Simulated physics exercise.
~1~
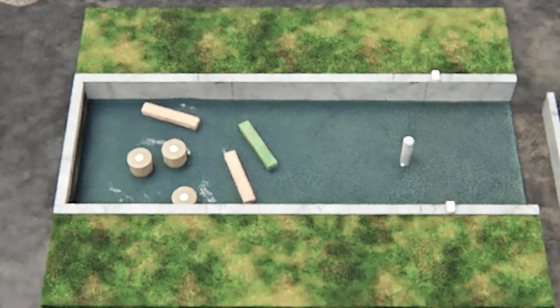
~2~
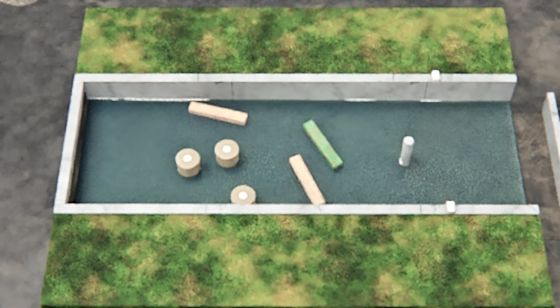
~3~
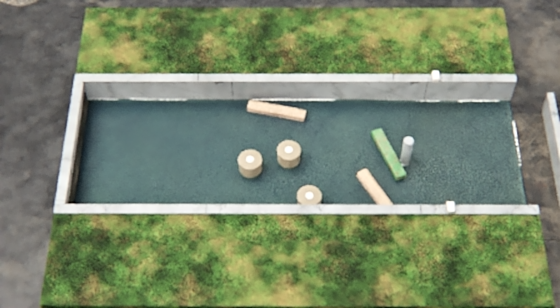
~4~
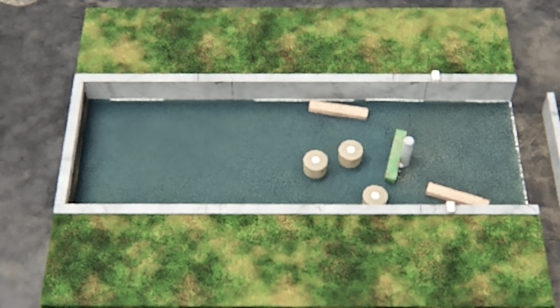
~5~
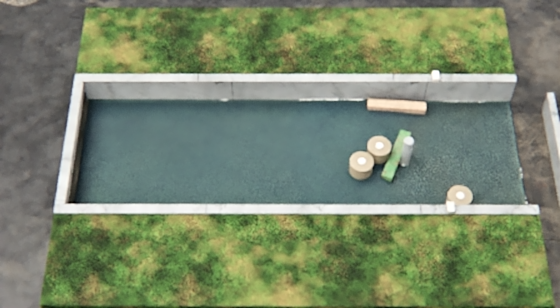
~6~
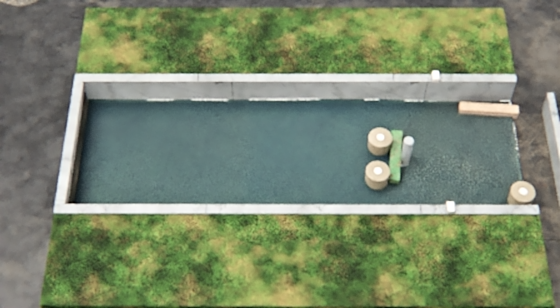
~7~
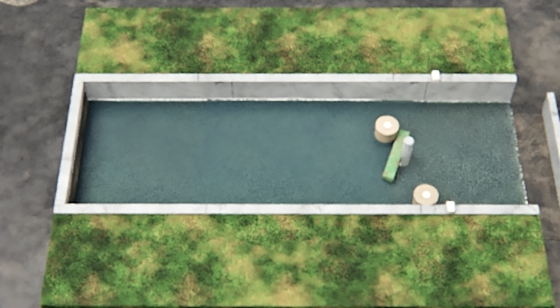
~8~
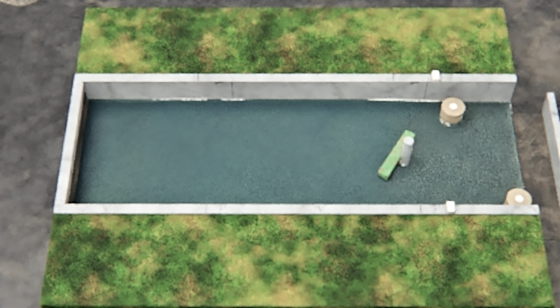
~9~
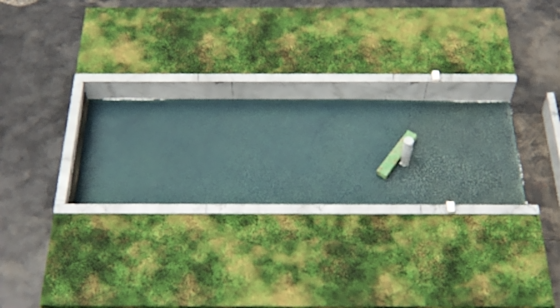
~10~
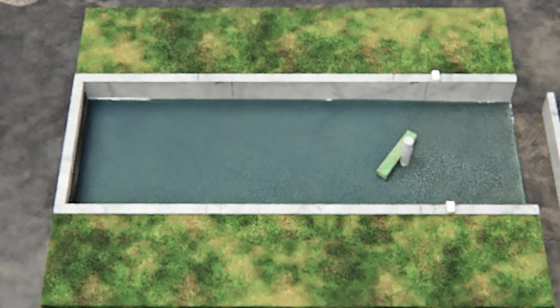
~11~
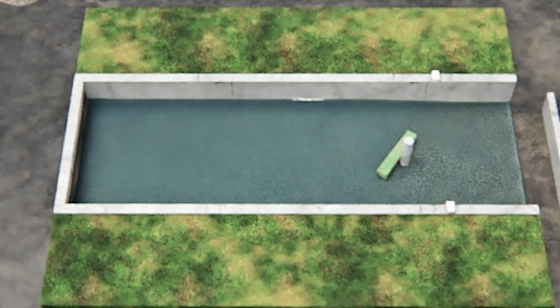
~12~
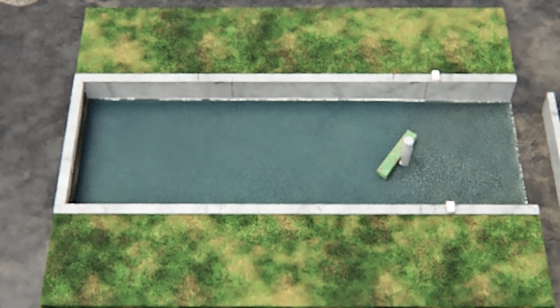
Storm channel with grassy banks, tubs and beams drifting right and out of view, the green beam staying caught against a post.
